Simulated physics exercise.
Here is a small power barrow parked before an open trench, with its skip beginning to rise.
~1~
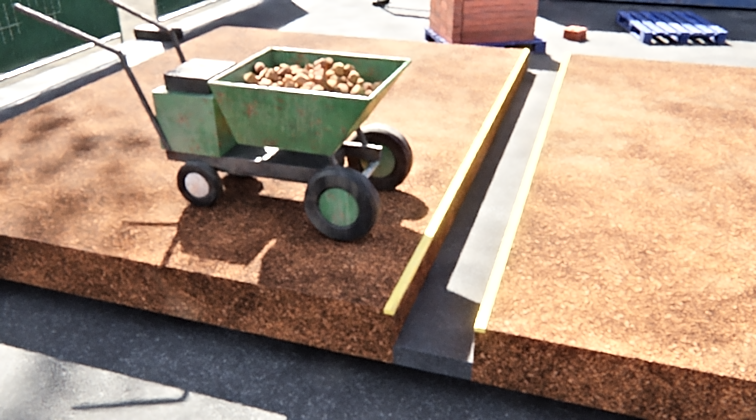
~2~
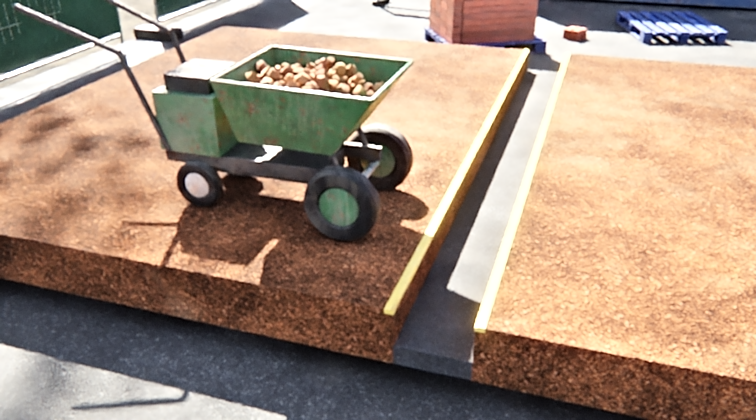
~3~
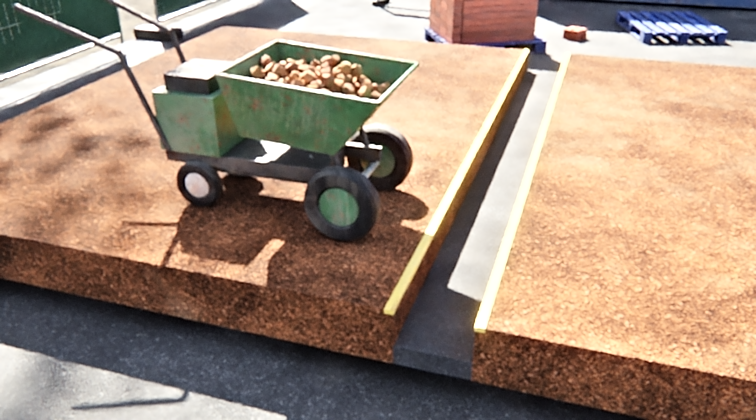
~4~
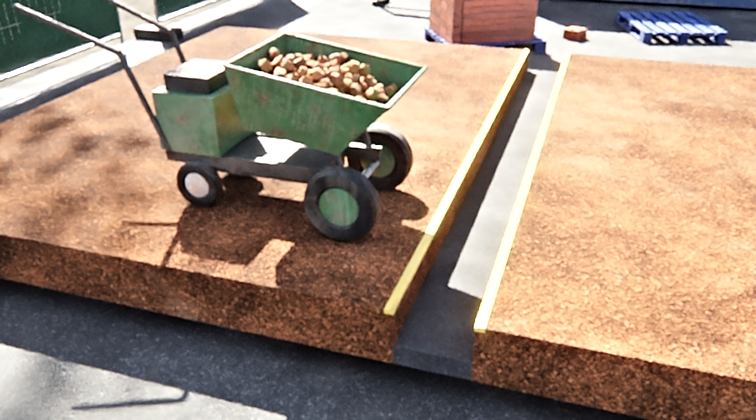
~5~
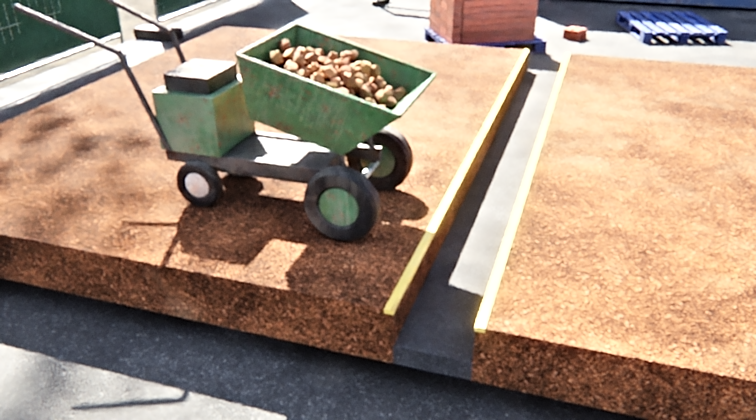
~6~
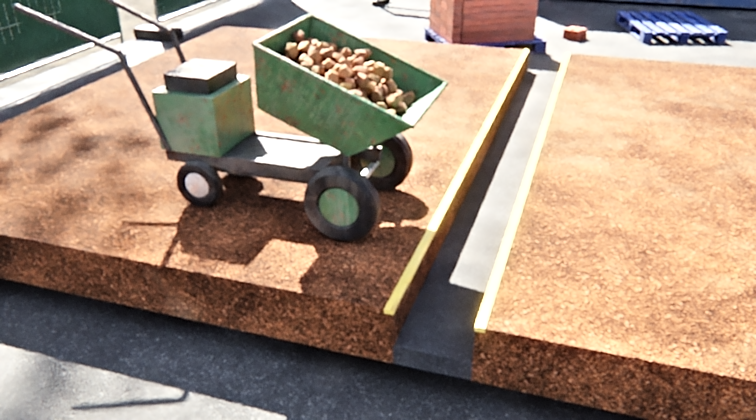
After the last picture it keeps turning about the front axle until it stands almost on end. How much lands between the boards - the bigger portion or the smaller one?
The bigger portion lands there.
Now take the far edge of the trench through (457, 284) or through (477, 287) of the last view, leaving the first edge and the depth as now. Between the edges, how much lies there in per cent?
Result, try 1: 10 in a hundred; try 2: 50 in a hundred.
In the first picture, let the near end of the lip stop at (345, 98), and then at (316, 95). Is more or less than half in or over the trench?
Respectively: The bigger portion, the bigger portion.
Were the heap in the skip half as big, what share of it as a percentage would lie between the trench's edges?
Roughly 90 %.
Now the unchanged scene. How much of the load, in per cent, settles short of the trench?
Share: Near 0 %.
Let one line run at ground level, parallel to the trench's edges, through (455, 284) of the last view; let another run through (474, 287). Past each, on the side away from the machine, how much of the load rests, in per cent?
In order: 60 per cent, then 40 per cent.
Soon, skip tipped steeply; all in the skip.
A while on, skip tipped right over; about two thirds in the skip; about a quarter in or heaped over the trench; a small part beyond it; a stray few falling.
Towards the end, skip tipped right over; about a quarter in the skip; about two thirds in or heaped over the trench; about a quarter beyond it.
Finally, skip tipped right over; a small part in the skip; about two thirds in or heaped over the trench; about a quarter beyond it.
